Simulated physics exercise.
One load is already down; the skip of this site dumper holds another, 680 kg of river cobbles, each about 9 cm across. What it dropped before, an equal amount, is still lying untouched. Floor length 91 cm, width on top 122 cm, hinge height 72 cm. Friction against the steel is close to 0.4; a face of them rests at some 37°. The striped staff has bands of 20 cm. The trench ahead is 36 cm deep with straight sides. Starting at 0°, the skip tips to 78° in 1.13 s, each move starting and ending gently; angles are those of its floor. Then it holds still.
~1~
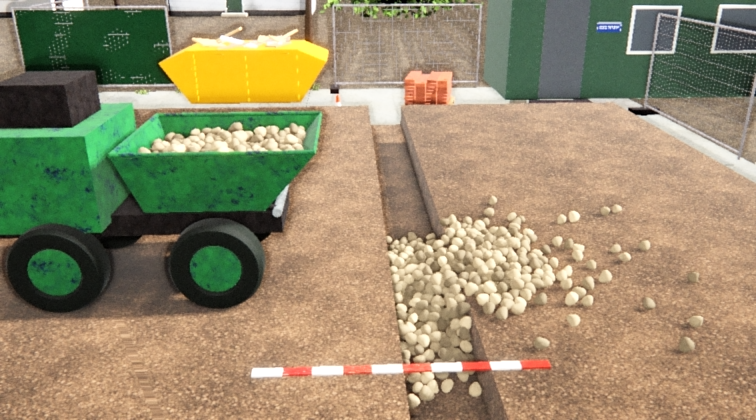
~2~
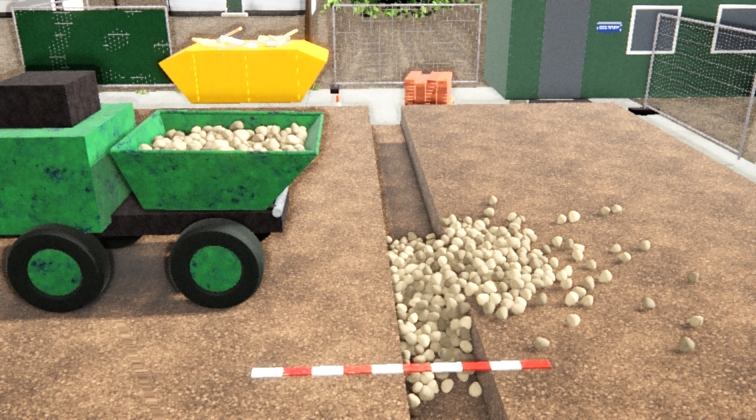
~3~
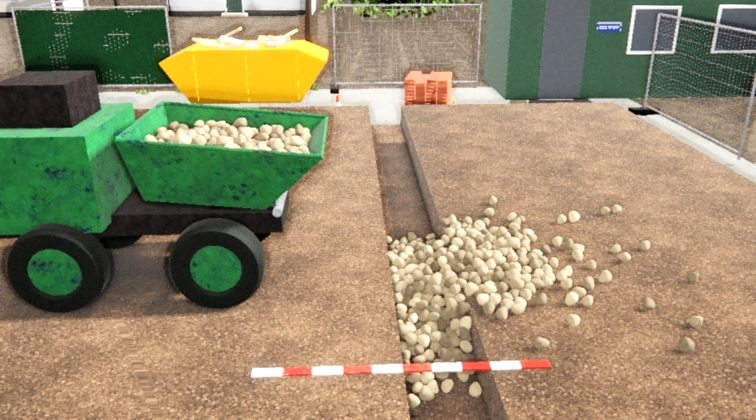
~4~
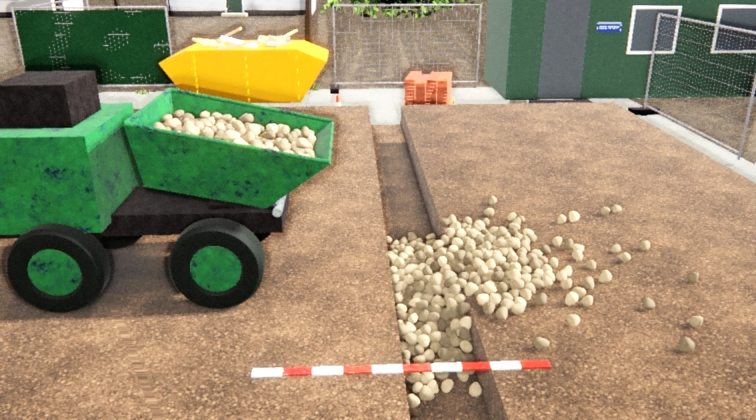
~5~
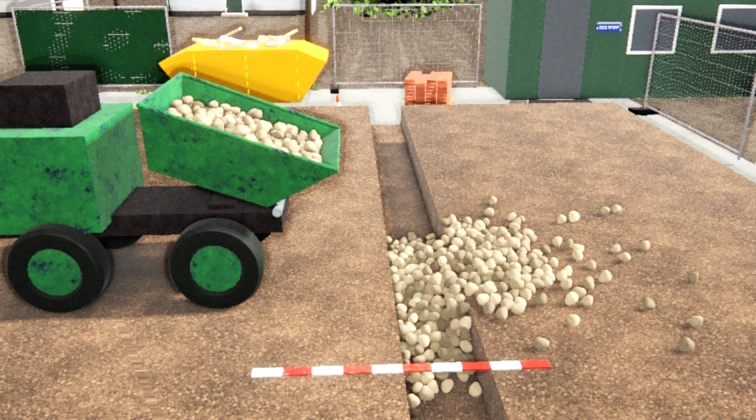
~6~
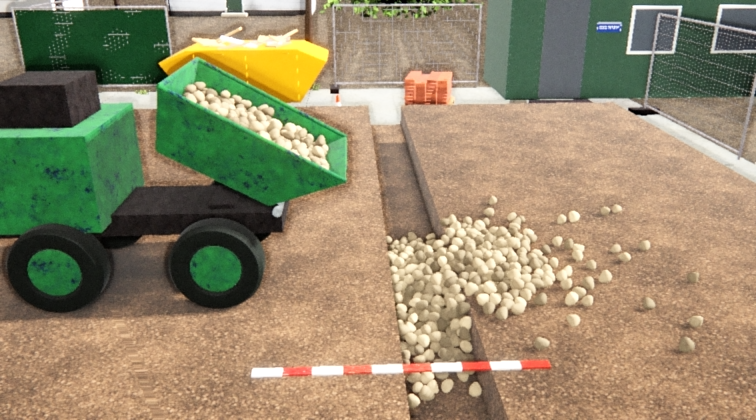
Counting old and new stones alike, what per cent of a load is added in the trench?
Roughly 73 per cent of a load more.
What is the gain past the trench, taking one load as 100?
Near 10 parts in a hundred.
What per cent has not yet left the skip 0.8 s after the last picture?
About 70 per cent.
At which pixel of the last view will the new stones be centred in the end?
Near (413, 264).
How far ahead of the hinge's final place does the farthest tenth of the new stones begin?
About 150 cm.
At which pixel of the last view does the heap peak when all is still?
Near (408, 242).
Then, 0.4 s after the last picture the floor is at 66°; in per cent of one load, 100 in the skip, 70 in the trench, 30 past the trench; the foremost stones are at (644, 258).
Then, 0.8 s after the last picture the floor is at 78°; in per cent of one load, 70 in the skip, 14 short of the trench, 86 in the trench, 30 past the trench; the foremost stones are at (644, 258).
Then, 1.1 s after the last picture the floor is at 78°; in per cent of one load, 20 in the skip, 16 short of the trench, 130 in the trench, 35 past the trench; the foremost stones are at (644, 258).
Then, 3.9 s after the last picture the floor is at 78°; in per cent of one load, 0 in the skip, 19 short of the trench, 143 in the trench, 38 past the trench; the foremost stones are at (644, 258). Net gain in the trench, 73.
